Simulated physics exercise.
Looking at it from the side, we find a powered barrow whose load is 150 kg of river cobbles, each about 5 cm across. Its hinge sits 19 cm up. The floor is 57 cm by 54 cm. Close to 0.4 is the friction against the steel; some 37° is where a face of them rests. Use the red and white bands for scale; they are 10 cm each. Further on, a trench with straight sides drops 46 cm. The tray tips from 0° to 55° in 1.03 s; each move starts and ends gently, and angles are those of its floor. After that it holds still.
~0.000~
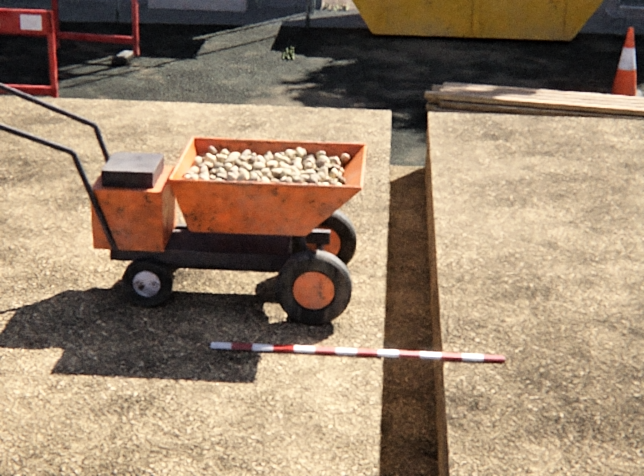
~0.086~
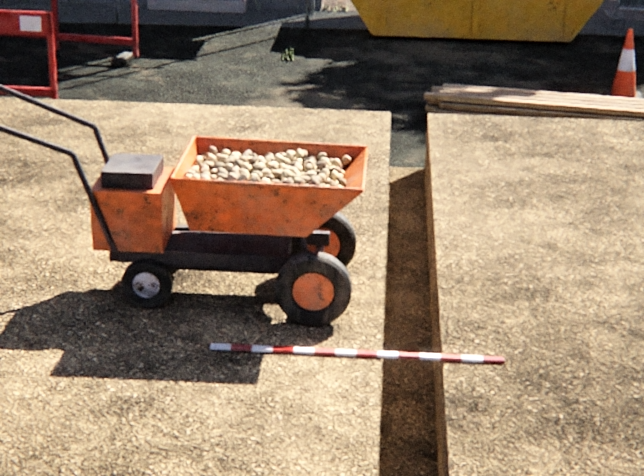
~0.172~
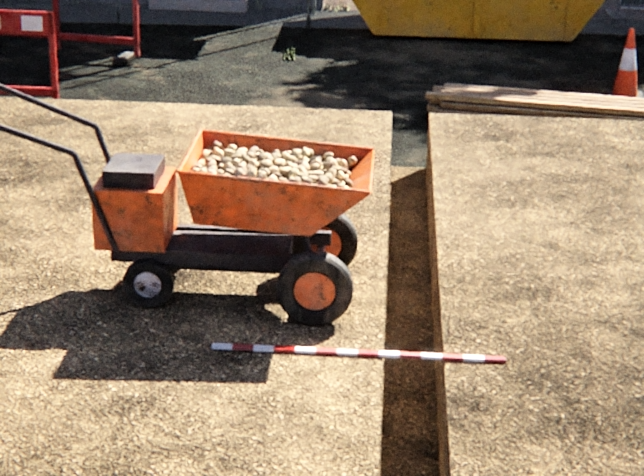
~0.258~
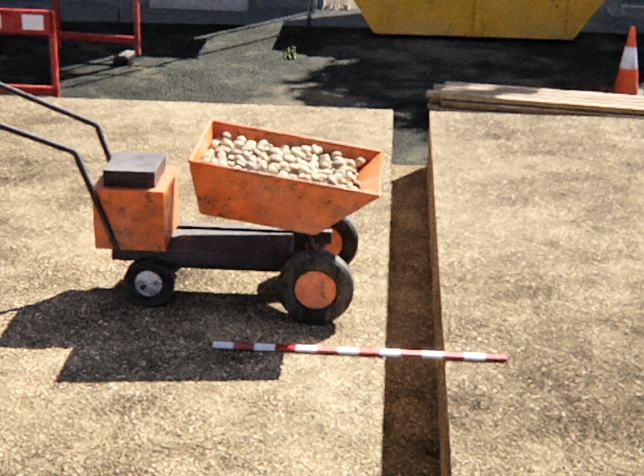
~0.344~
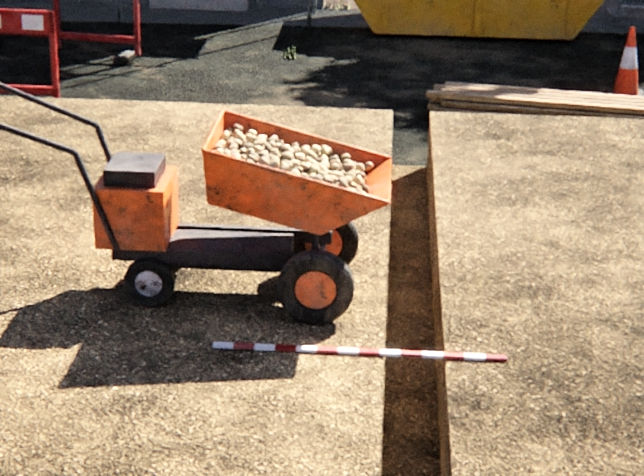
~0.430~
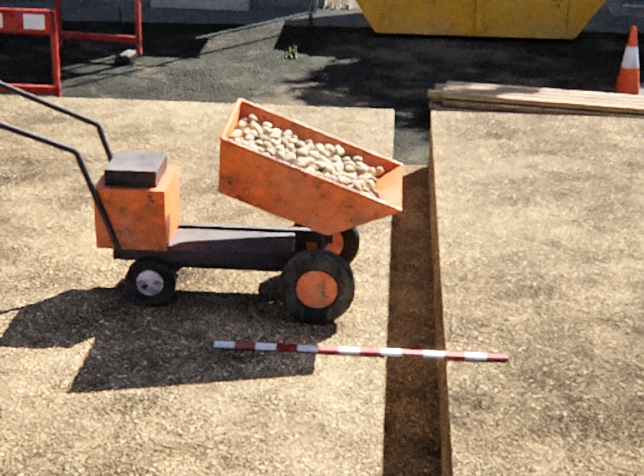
At the start, an orange powered barrow loaded with pale, rounded stones stands beside a straight trench, its tray level. The tray then tilts, slowly at first, its rear rising and its front lip moving right towards the trench, until it slopes clearly down to the right with the stones still inside.
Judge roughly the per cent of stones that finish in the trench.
An estimated 24 per cent finish in the trench.
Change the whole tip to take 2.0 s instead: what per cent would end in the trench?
Near 30 per cent.
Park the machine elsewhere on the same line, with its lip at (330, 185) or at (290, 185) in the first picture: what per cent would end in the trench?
First spot about 50, second spot about 70 per cent.
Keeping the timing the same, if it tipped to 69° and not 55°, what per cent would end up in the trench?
Share in trench: Approx. 20%.
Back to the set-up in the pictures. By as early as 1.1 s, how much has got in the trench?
Roughly 0% by that time.
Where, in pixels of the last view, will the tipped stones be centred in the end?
At about pixel (474, 298) in the last view.
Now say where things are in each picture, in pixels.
In the first picture, lip at (361, 188), floor tilted 0°, highest stones at (271, 163).
In the second picture, the tray is at 1°, its lip at (363, 191); the top of the load is at (272, 164); the stones move at 0.2 m/s on average.
In the third picture, the tray is at 4°, its lip at (370, 193); the top of the load is at (248, 158); the stones move at 0.4 m/s on average.
In the fourth picture, lip at (379, 196), floor tilted 9°, highest stones at (241, 148); the stones move at 0.6 m/s on average.
In the fifth picture, the tray is at 14°, its lip at (389, 203); the top of the load is at (235, 139); the stones move at 0.7 m/s on average.
In the sixth picture, lip at (401, 211), floor tilted 21°, highest stones at (247, 130); the stones move at 0.7 m/s on average.
After 0.8 s the floor is at 46°; 100 % in the tray; the foremost stones are at (413, 217).
After 1.1 s the floor is at 55°; 89 % in the tray, 2 % in the trench, 9 % past the trench; the foremost stones are at (479, 290).
After 1.5 s the floor is at 55°; 55 % in the tray, 2 % in the trench, 43 % past the trench; the foremost stones are at (565, 310).
After 3.4 s the floor is at 55°; 20 % in the tray, 24 % in the trench, 56 % past the trench; the foremost stones are past the picture's edge.
